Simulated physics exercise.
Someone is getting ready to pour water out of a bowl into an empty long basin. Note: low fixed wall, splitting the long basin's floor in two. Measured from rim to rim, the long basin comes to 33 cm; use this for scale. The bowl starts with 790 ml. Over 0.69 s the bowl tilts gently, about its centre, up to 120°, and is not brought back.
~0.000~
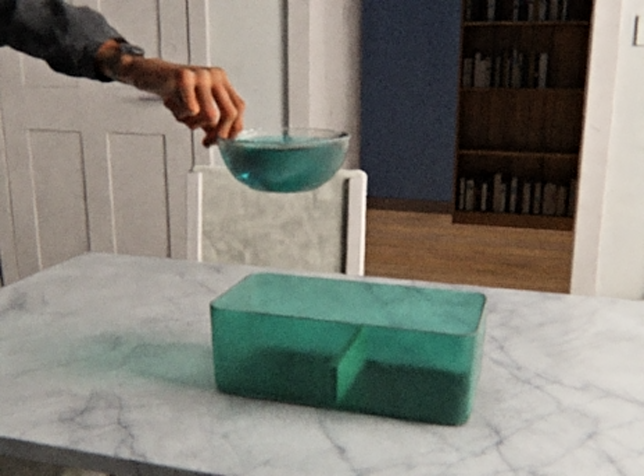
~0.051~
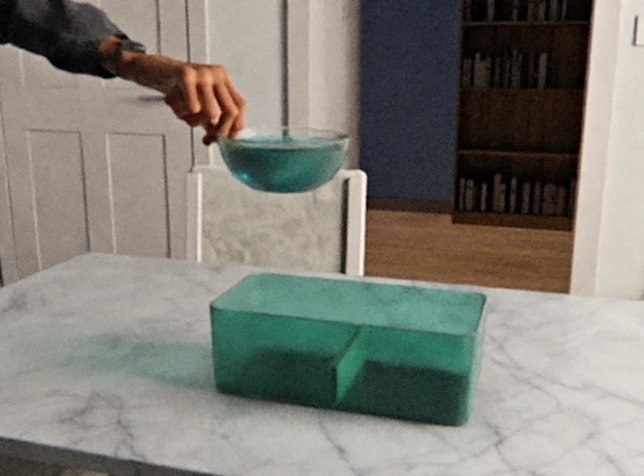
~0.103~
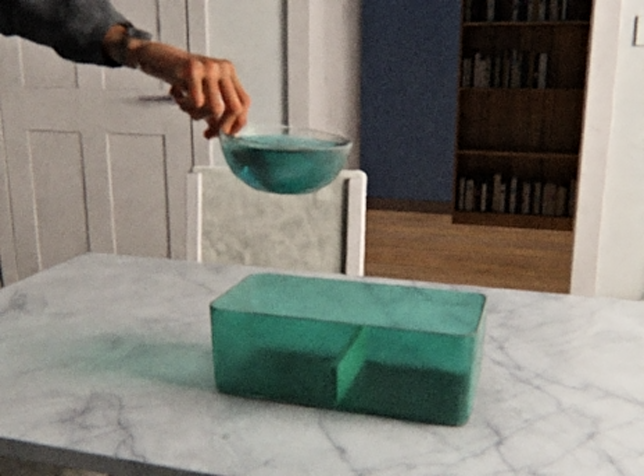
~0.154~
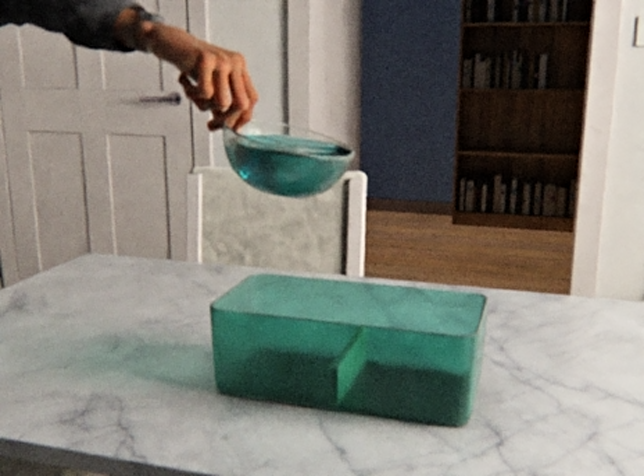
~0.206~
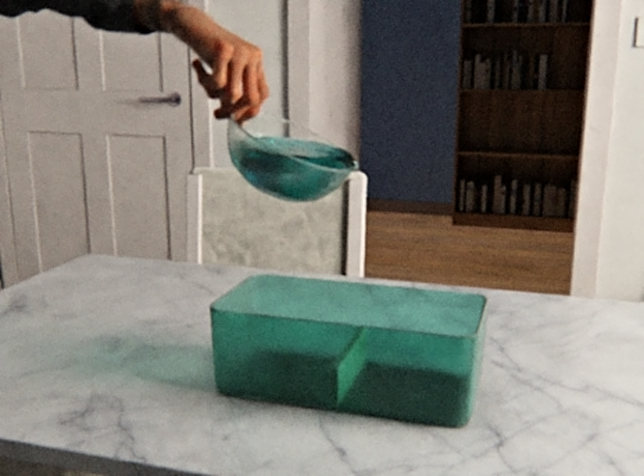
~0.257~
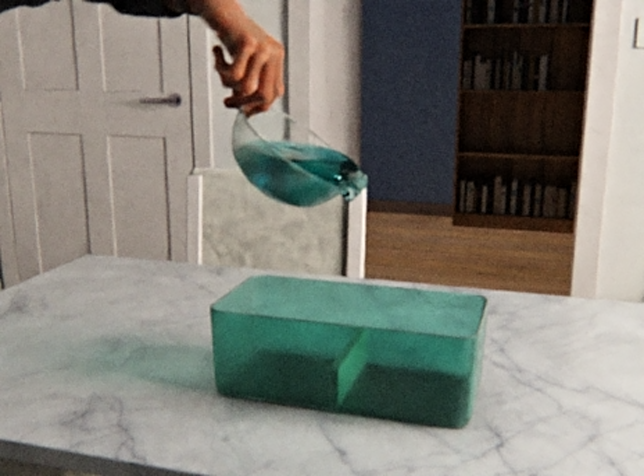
A hand held a clear glass bowl of blue-green water above a divided green basin on a marble table, then gradually tilted it to the right until water began slipping over its rim.
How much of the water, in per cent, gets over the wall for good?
77 %.
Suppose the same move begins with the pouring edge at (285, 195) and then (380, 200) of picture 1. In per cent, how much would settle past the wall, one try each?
I'd expect close to 10 per cent and then close to 85 per cent.
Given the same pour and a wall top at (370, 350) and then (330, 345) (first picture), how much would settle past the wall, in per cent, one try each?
Respectively close to 55 and 80 %.
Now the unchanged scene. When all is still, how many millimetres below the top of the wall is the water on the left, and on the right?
Left side: Around 44 mm. Right side: Around 26 mm.
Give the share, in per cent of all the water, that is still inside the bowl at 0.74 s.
About 0 per cent.
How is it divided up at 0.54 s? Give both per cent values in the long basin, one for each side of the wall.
0 per cent left and 64 right, roughly.
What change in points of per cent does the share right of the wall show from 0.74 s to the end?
The right part's share grows by around 4 per cent.
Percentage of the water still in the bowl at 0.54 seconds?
I'd put it near 2 percent.
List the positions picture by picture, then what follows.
In the first picture, it leans 0°; its right rim is at (347, 139); the water meets the walls at (228, 141) and (346, 145); the long basin's rim runs from (231, 290) to (482, 315); the wall's top is at (349, 345).
In the second picture, it leans 2°; its right rim is at (347, 141); the water meets the walls at (228, 140) and (345, 146).
In the third picture, it leans 7°; its right rim is at (349, 147); the water meets the walls at (230, 138) and (347, 150).
In the fourth picture, it leans 14°; its right rim is at (350, 157); the water meets the walls at (234, 137) and (350, 154).
In the fifth picture, it leans 25°; its right rim is at (350, 171); the water meets the walls at (239, 139) and (351, 163); 3 per cent is over the edge.
In the sixth picture, it leans 37°; its right rim is at (348, 186); the water meets the walls at (243, 143) and (334, 165); 12 per cent is over the edge.
By 0.54 s the tilt is 106° and 2 per cent is still to pour, 0 is left of the wall and 64 right of it.
By 0.74 s the tilt is 120° and 0 per cent is still to pour, 16 is left of the wall and 72 right of it.
By 0.96 s the tilt is 120° and 0 per cent is still to pour, 20 is left of the wall and 77 right of it.
By 1.19 s the tilt is 120° and 0 per cent is still to pour, 20 is left of the wall and 77 right of it.
At rest 20 per cent lies left of the wall, 77 right of it and 3 outside.
